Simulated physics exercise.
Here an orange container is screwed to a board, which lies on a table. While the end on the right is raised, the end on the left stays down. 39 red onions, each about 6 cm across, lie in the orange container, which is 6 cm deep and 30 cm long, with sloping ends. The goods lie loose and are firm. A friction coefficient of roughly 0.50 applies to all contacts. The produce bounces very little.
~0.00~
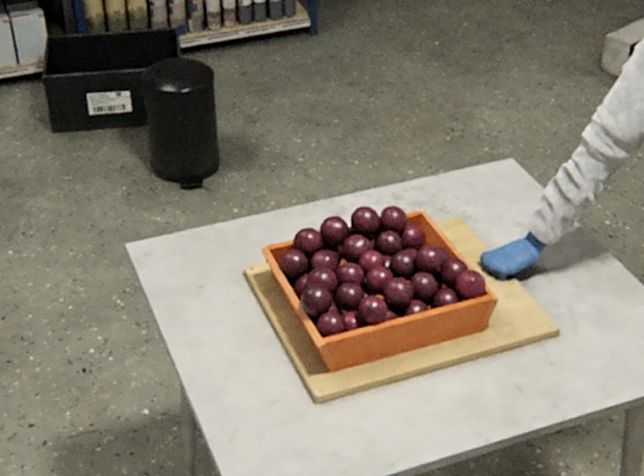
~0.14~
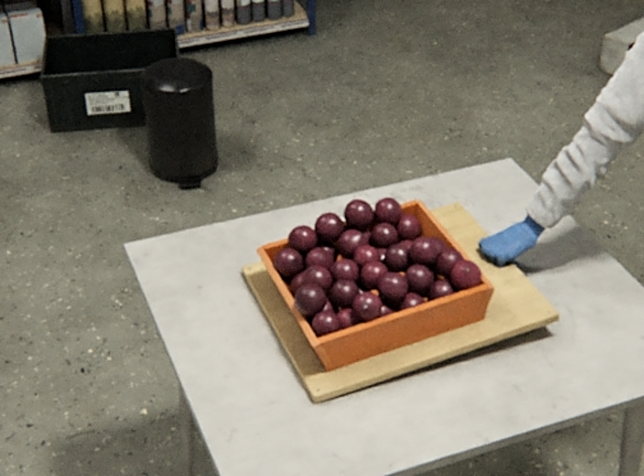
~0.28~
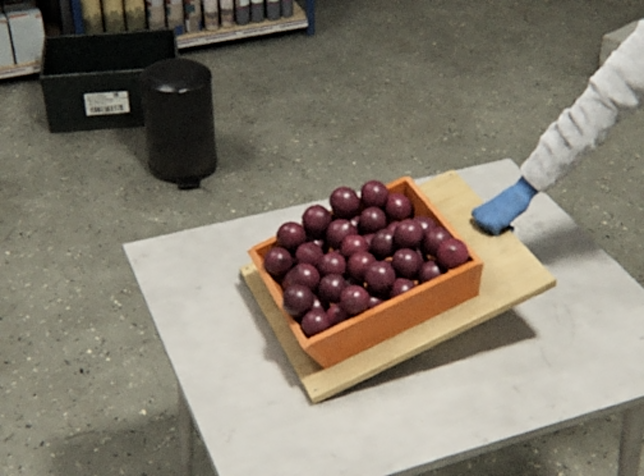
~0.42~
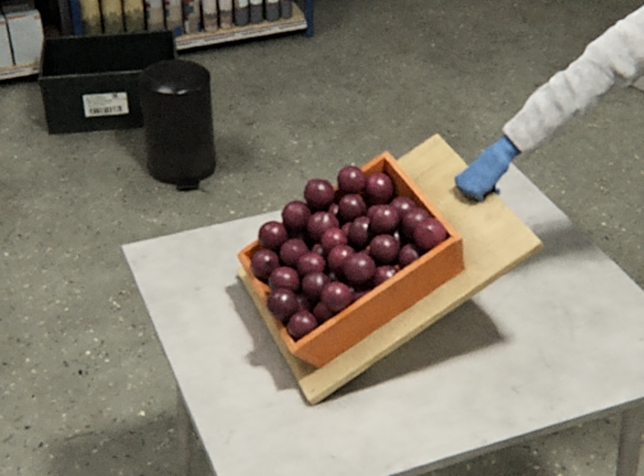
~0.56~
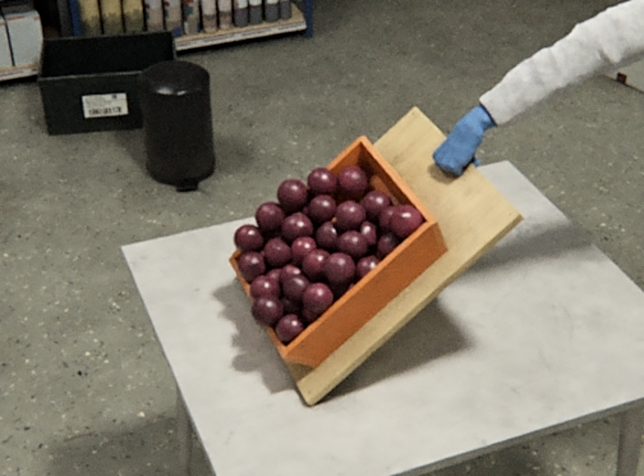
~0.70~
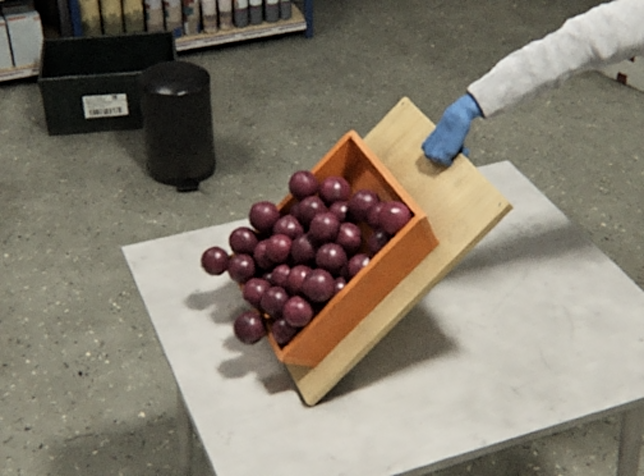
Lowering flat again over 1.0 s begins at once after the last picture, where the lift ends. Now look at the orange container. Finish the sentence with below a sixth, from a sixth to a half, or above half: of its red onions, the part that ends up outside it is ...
The part is from a sixth to a half.
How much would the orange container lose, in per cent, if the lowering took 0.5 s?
In that case orange container 30 per cent.
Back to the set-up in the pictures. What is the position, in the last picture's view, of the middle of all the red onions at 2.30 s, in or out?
(329, 301).
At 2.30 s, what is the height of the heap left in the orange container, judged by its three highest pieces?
About 11 cm.
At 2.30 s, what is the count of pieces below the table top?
Around 4, roughly.
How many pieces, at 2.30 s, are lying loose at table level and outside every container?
Count of pieces: About 8.
After 0.96 s, tilt 35°; 10 of 39 out of the orange container.
After 1.28 s, tilt 16°; 13 of 39 out of the orange container.
After 1.73 s, tilt 0°; 13 of 39 out of the orange container.
Final count (at 2.30 s), 13 of 39 out of the orange container. Asked share, 13 of 39, 33 per cent.
